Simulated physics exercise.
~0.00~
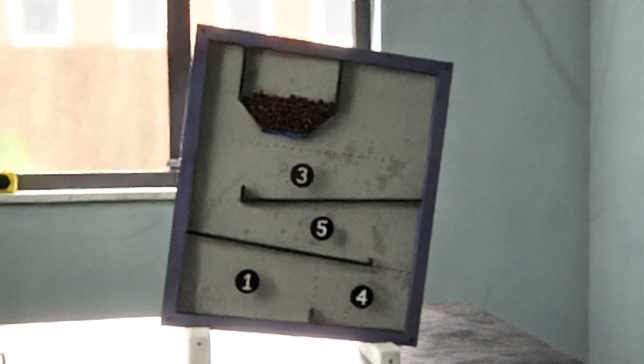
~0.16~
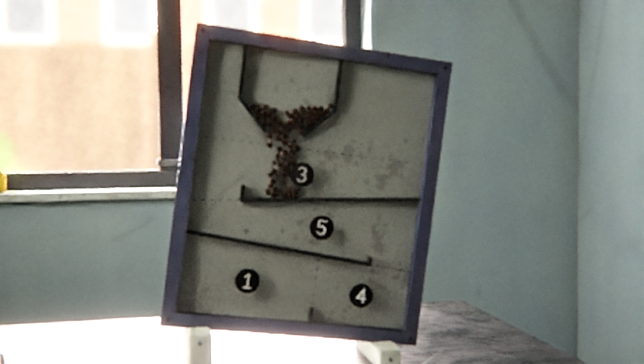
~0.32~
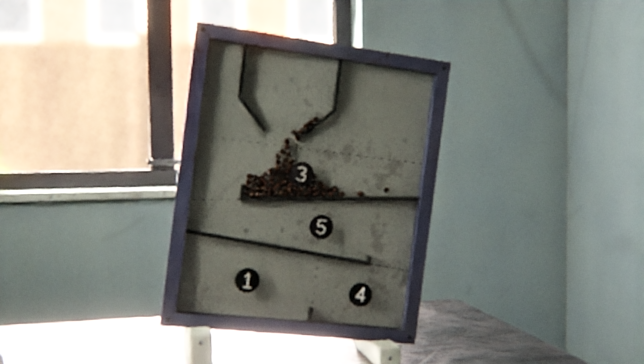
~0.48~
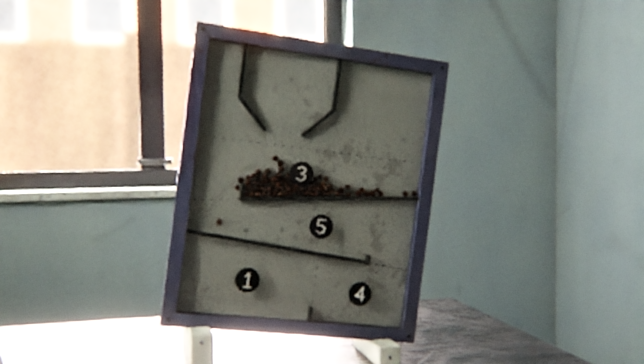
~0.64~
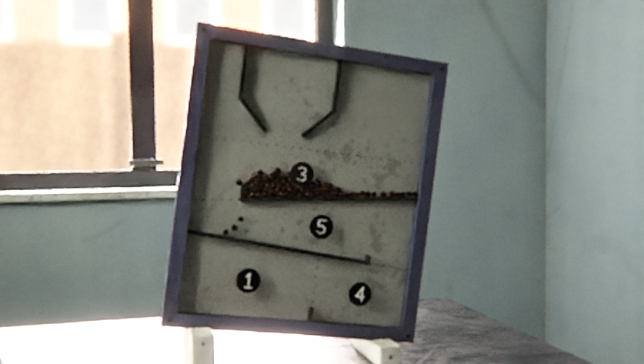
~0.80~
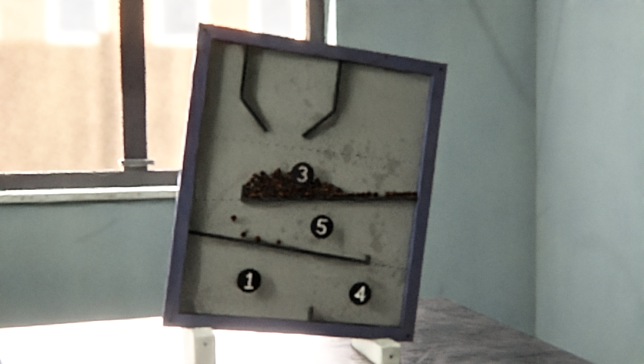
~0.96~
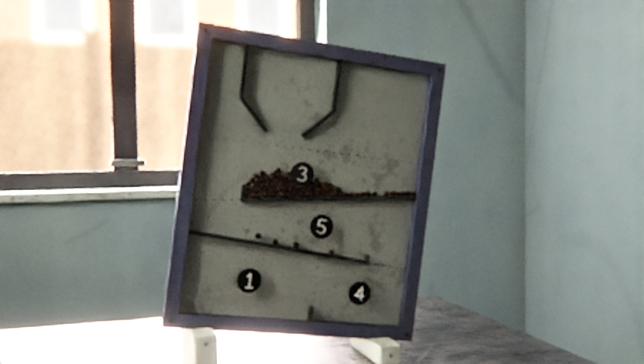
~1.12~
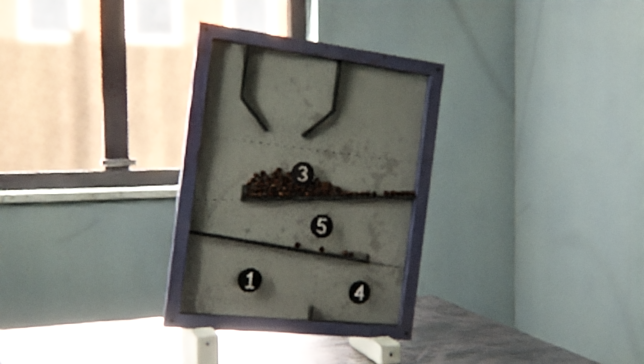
Dark beads pouring from a hopper inside a tilted flat case, heaping on the upper shelf, a few rolling onto the lower ramp.
